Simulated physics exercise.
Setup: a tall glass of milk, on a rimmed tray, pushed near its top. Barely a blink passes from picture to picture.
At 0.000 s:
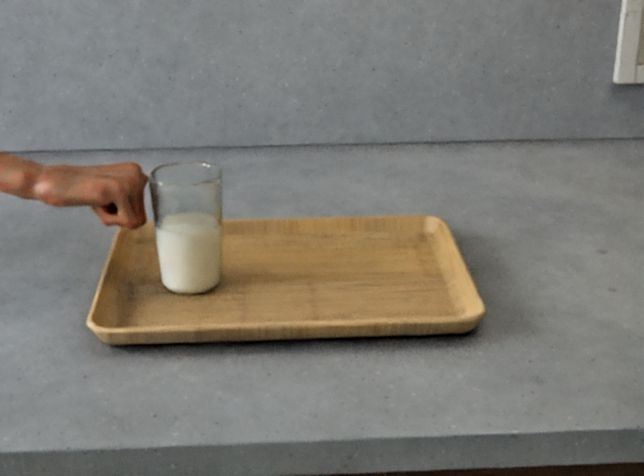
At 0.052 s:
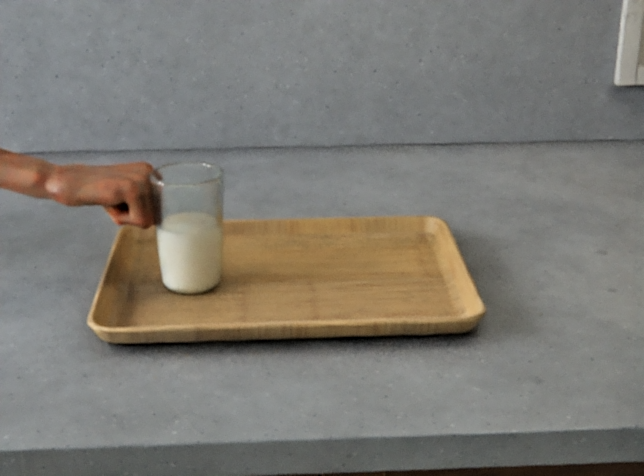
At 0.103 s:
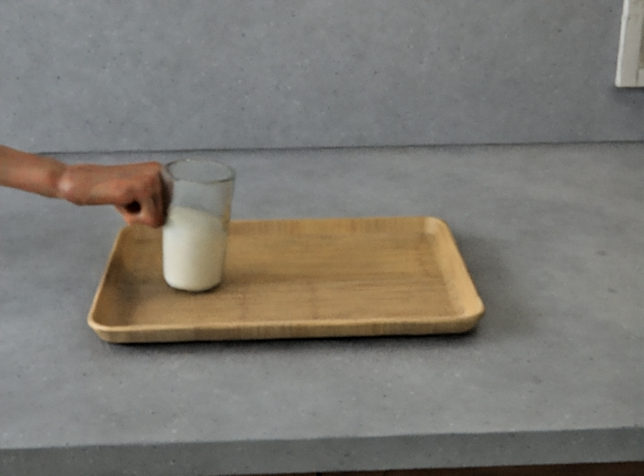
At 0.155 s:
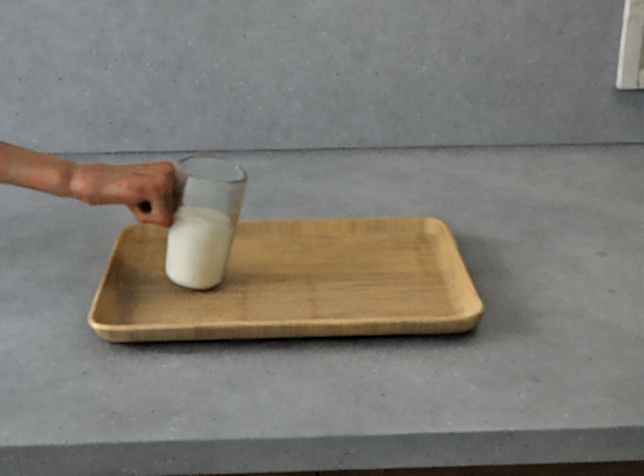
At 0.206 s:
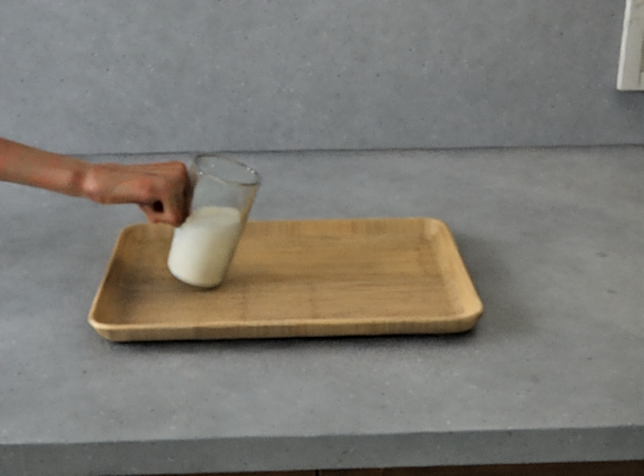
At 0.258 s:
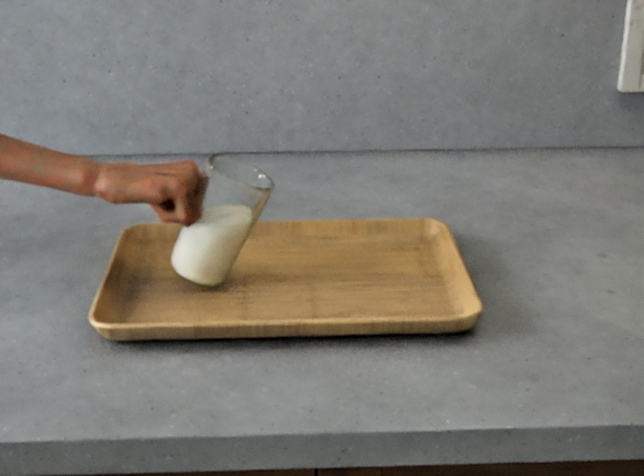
A hand pushes a tall glass of milk near its top, tilting it rightward on a tray.
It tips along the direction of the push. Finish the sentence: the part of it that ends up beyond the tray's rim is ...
It is more than a quarter.
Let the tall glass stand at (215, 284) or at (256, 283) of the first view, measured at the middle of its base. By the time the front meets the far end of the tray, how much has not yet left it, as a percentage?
Roughly 75 percent in the first spot and 95 percent in the second.
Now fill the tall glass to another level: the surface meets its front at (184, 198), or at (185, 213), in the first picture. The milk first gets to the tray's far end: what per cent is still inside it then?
Well, it keeps something like 70 per cent in the first case and 75 per cent in the second.
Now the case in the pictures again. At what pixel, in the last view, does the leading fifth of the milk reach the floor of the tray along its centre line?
Touchdown, mid-line: Approx. (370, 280).
A moment on, the tall glass is falling and 100 per cent is in the glass, 0 on the tray and 0 above or beyond its rim.
Next, the tall glass lies on its side and 88 per cent is in the glass, 8 on the tray and 4 above or beyond its rim.
Then the tall glass lies on its side and 47 per cent is in the glass, 44 on the tray and 8 above or beyond its rim.
Later the tall glass lies on its side and 24 per cent is in the glass, 40 on the tray and 36 above or beyond its rim.
In the end 65 per cent is held by tray and glass, 35 is off the tray.
